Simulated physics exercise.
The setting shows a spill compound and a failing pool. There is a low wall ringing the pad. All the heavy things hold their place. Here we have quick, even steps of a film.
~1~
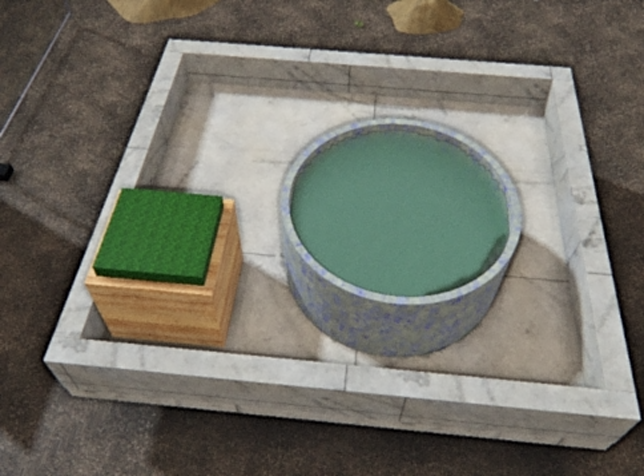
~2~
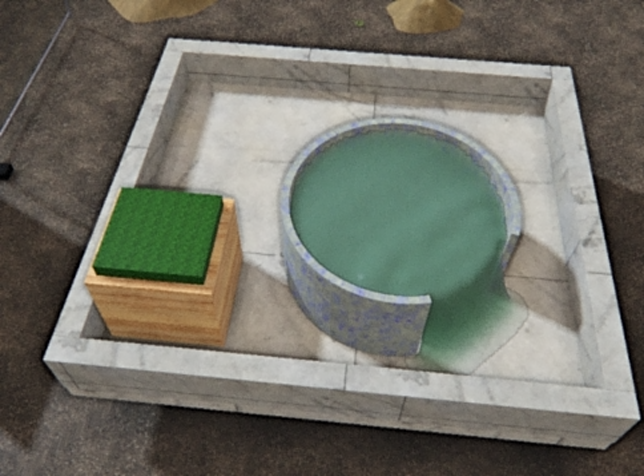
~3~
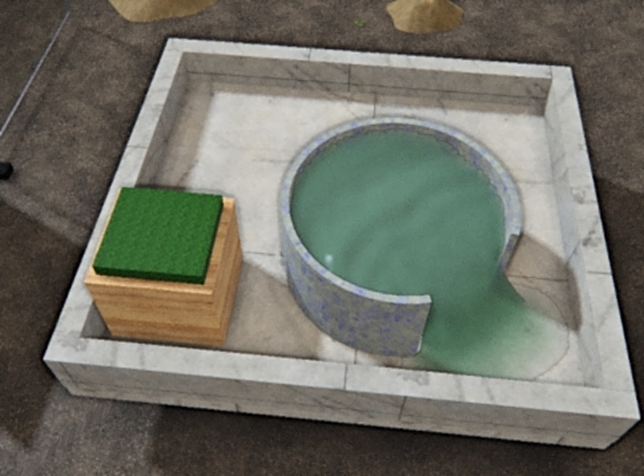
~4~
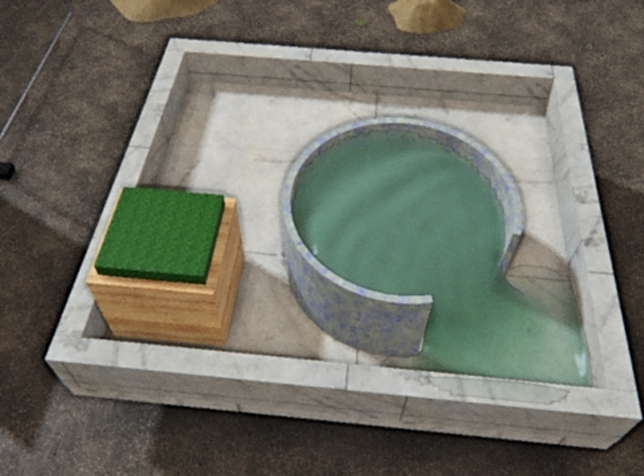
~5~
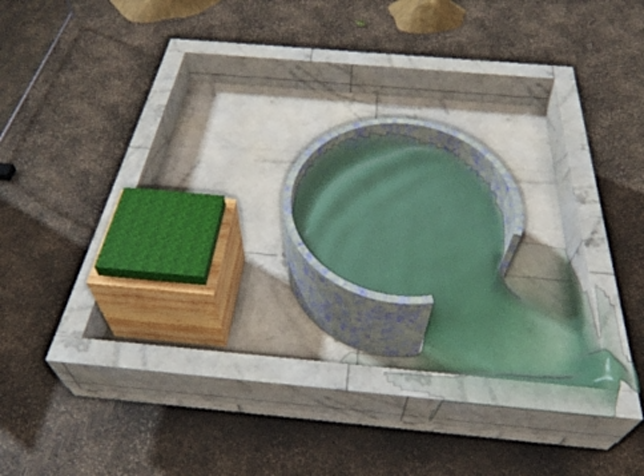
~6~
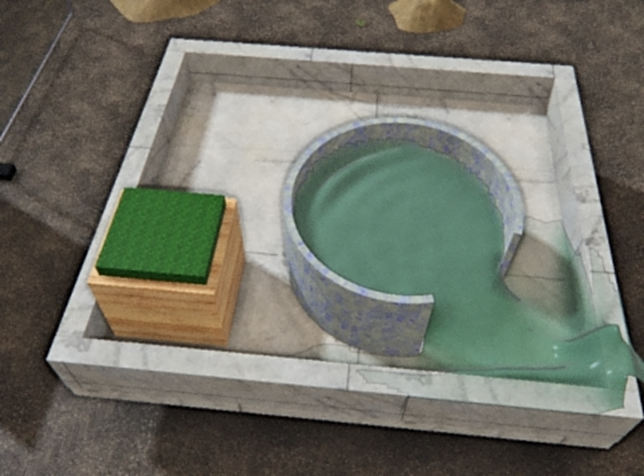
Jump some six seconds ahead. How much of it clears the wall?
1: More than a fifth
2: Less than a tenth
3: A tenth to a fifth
(3) A tenth to a fifth.
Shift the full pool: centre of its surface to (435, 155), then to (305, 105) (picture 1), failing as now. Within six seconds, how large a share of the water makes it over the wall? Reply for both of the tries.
In turn 10 and 2 per cent.
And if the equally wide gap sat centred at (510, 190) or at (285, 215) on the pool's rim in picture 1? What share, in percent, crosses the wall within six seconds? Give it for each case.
That's 6 in a hundred for the first try and 4 in a hundred for the second.
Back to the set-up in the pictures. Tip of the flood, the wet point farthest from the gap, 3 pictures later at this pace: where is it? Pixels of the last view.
About (136, 363).
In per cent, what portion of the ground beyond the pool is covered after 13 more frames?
Around 65 percent.
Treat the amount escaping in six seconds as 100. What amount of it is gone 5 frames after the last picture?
Roughly 50 %.
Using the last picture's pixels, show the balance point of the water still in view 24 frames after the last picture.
Centre: Close to (391, 233).
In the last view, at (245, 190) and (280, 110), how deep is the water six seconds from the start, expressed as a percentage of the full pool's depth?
Near 12 per cent and 18 per cent, respectively.
A moment on, water covers 25 % of the floor; the low wall has let 3 % over.
Next, water covers 35 % of the floor; the low wall has let 7 % over.
Then, water covers 55 % of the floor; the low wall has let 13 % over.
Later, water covers 80 % of the floor; the low wall has let 13 % over.
In the end, water covers 80 % of the floor; the low wall has let 13 % over.
